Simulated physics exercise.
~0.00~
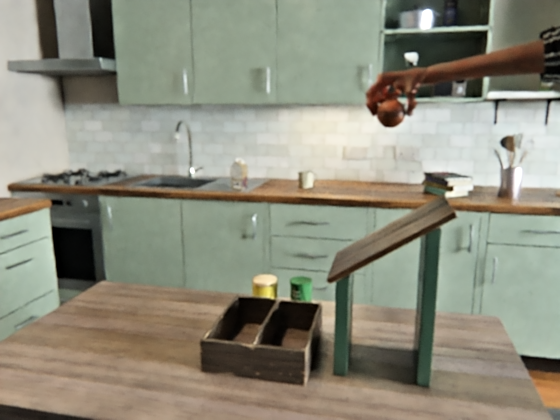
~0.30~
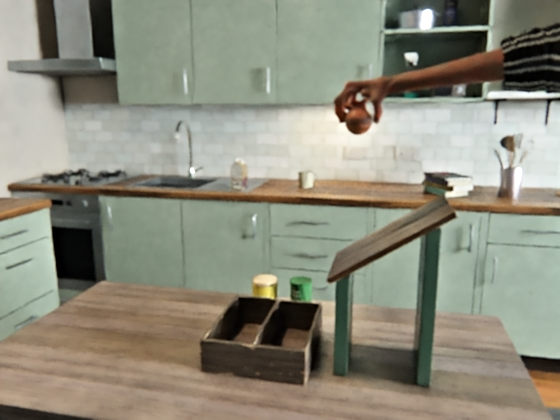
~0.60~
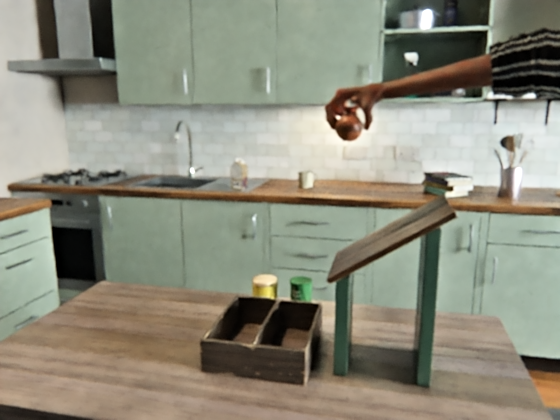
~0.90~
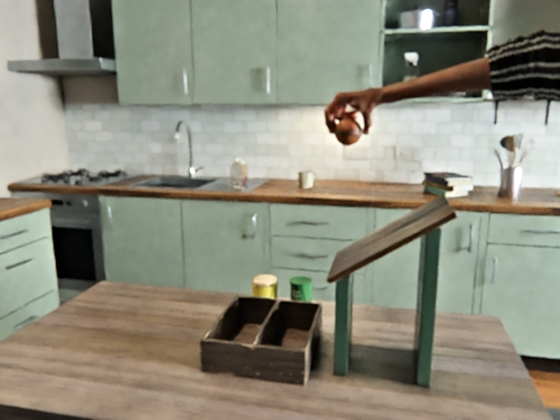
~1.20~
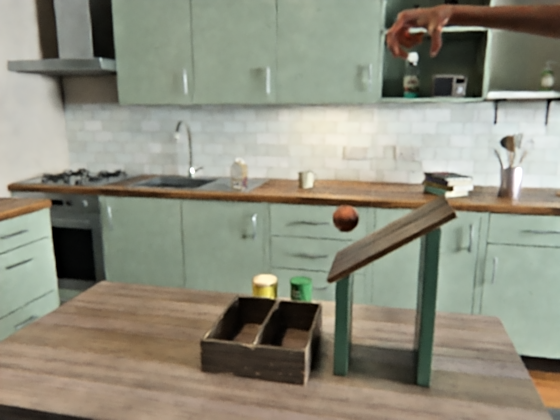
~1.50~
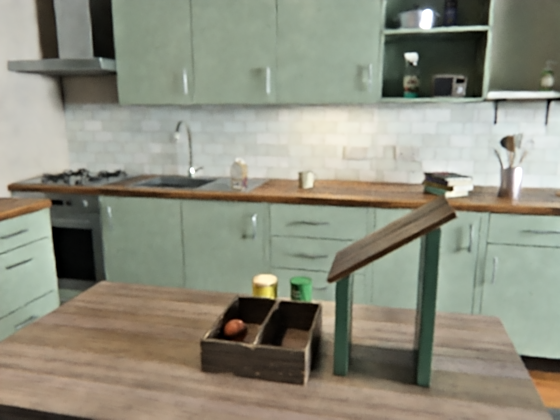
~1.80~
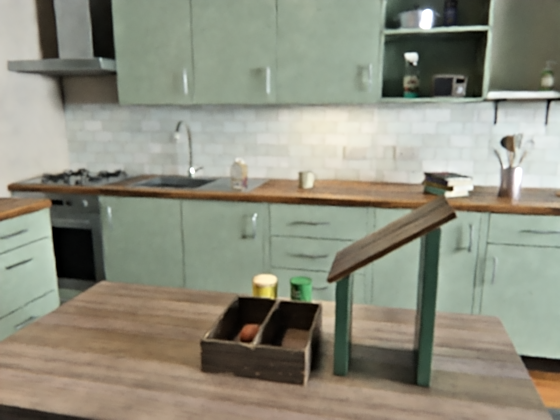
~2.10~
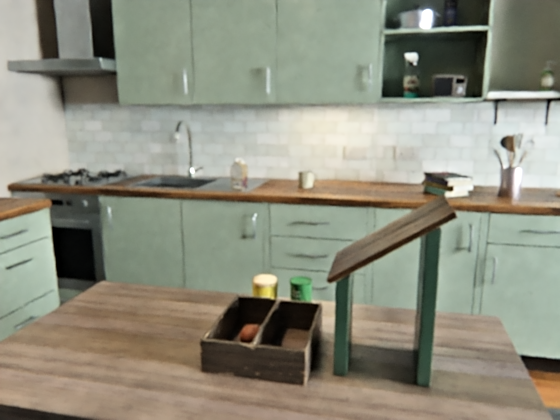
An orange ball held by a hand moves left above a slanted board beside a two-bay tray, then drops when the fingers let go and ends up resting in the tray's farther bay, while the yellow jar and green tin behind stay still.
